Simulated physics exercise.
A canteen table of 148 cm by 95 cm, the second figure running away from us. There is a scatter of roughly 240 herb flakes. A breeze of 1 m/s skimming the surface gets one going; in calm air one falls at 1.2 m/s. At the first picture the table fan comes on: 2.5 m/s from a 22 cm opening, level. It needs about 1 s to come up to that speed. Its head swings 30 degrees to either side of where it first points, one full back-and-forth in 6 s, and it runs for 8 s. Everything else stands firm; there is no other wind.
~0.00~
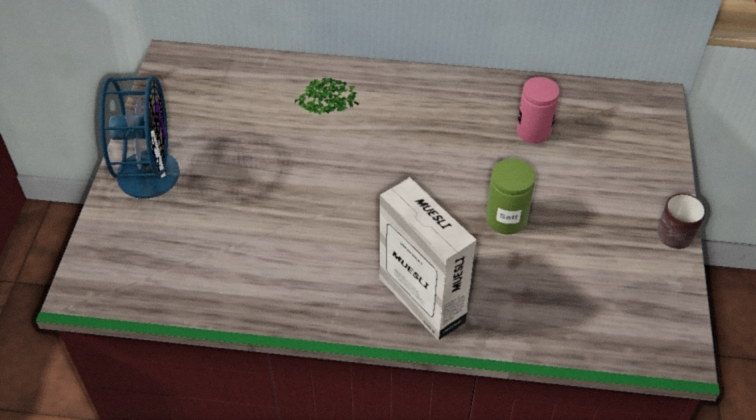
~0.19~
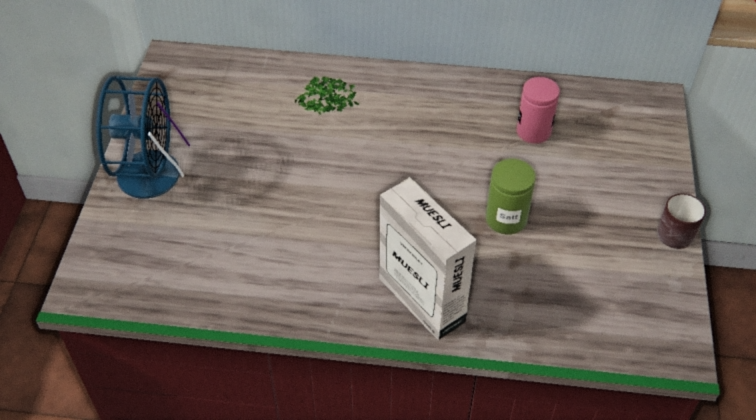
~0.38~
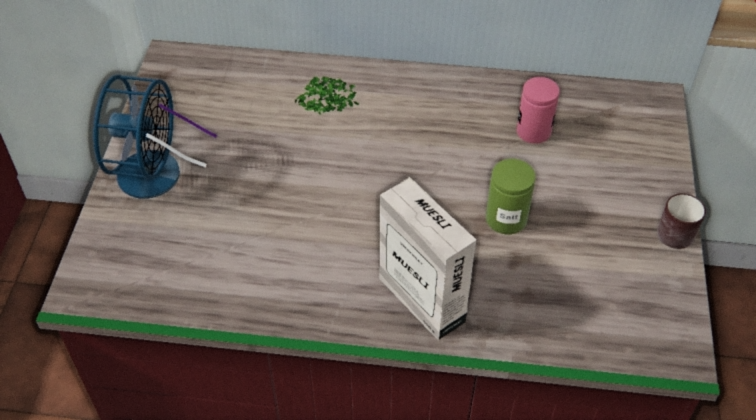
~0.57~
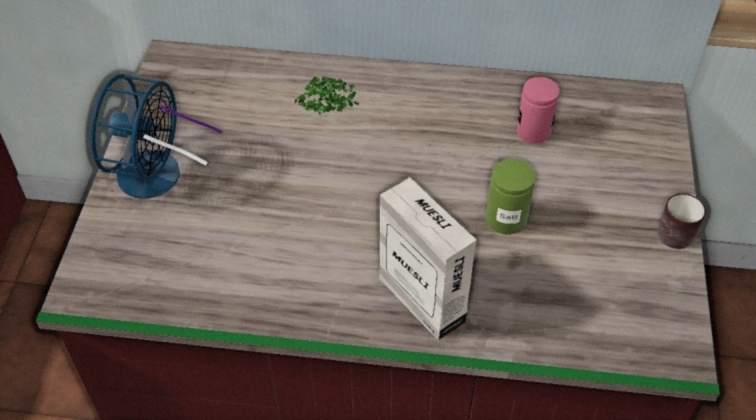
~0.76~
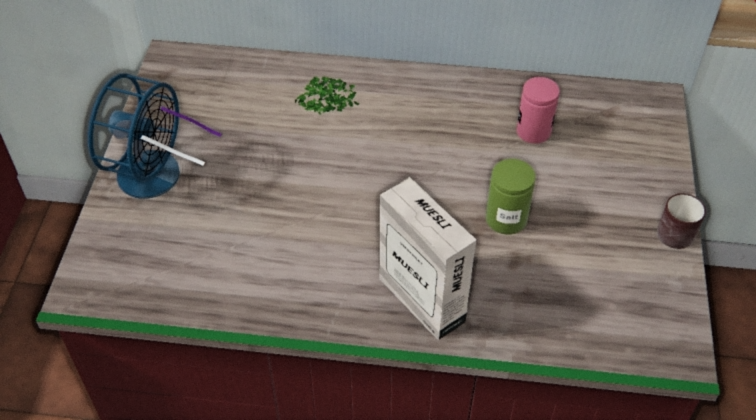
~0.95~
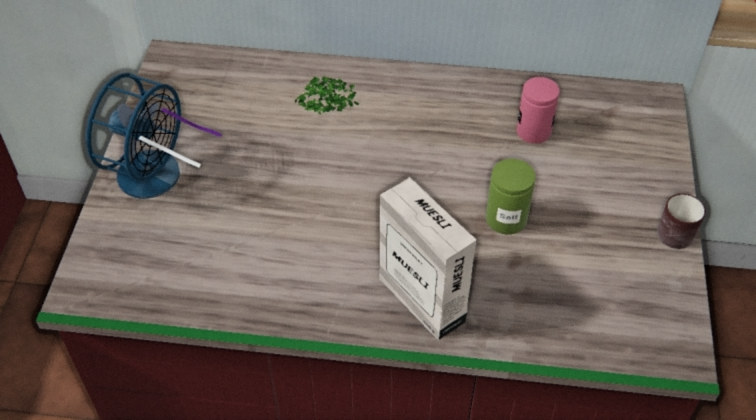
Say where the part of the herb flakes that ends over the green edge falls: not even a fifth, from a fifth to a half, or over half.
Of the herb flakes, not even a fifth end over the green edge.
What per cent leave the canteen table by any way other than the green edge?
Some 10 per cent.
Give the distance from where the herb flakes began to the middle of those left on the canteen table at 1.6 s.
About 0 cm.
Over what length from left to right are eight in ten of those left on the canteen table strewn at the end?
Roughly 80 cm.
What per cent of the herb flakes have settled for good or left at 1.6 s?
Near 0 %.
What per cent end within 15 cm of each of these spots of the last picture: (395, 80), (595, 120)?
In turn about 10 %, 20 %.
After 1.6 s, 0 % are over the green edge; the middle of those left on the top is near (324, 94); 0 % are gone or lie where they will stay.
After 2.6 s, 0 % are over the green edge; the middle of those left on the top is near (324, 94); 0 % are gone or lie where they will stay.
After 4.4 s, 0 % are over the green edge; the middle of those left on the top is near (340, 89); 0 % are gone or lie where they will stay.
After 8.0 s, at the end, 0 % are over the green edge; the middle of those left on the top is near (522, 115).
